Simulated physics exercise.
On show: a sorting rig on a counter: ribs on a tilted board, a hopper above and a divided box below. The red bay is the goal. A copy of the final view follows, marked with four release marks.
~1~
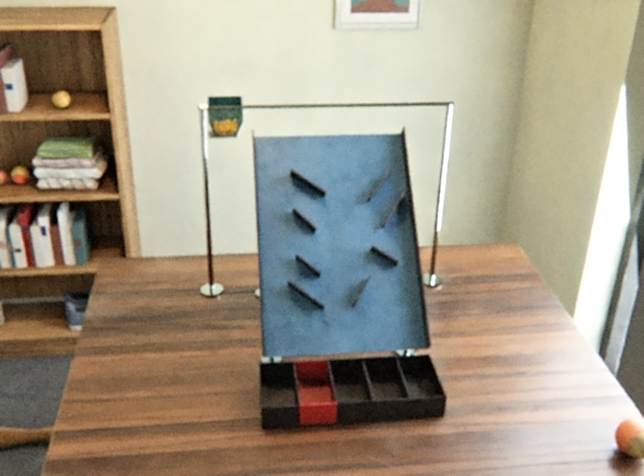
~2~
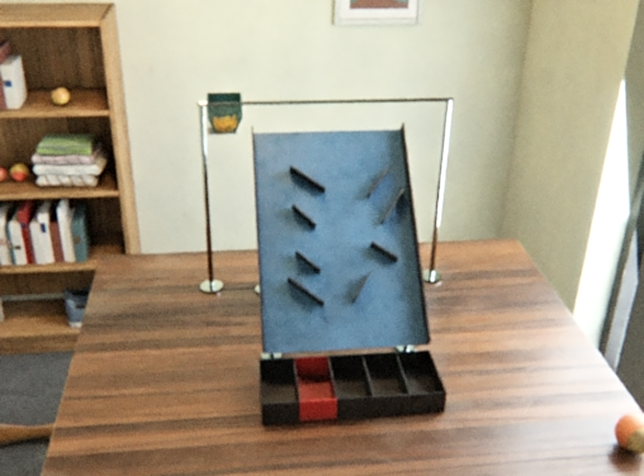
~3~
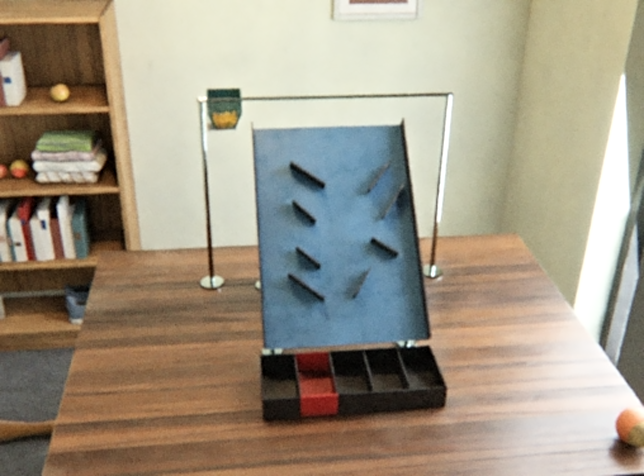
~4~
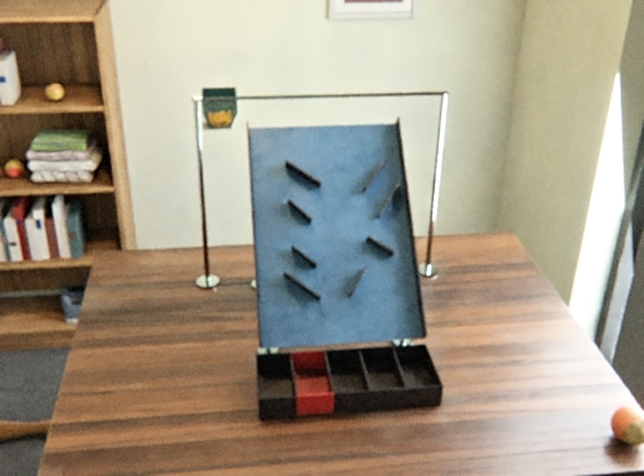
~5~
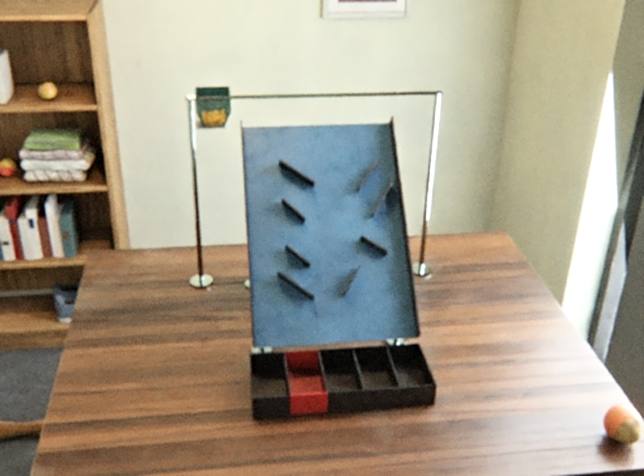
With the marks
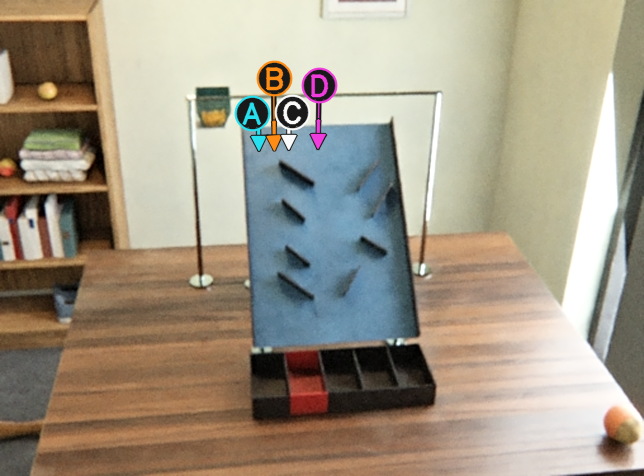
Nothing but the slightly drifting view moves, showing a tilted blue ribbed board, a small hopper above and a divided box below.
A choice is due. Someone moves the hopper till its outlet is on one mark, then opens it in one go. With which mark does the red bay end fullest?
Best: D.
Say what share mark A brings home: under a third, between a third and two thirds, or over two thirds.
Under a third.
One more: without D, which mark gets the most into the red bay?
C.
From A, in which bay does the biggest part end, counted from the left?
The first.
On the marked copy, mark A meets the board at (258, 145); mark B meets the board at (274, 144); mark C meets the board at (288, 144); mark D meets the board at (318, 143).
For mark A, about a tenth in the red bay, the larger part in other bays, about a tenth outside the box.
For mark B, about a tenth in the red bay, roughly two thirds in other bays, about a tenth held on the board, about a tenth outside the box.
For mark C, roughly a quarter in the red bay, roughly half in other bays, about a tenth held on the board, about a tenth outside the box.
For mark D, roughly a third in the red bay, roughly half in other bays, about a tenth outside the box.
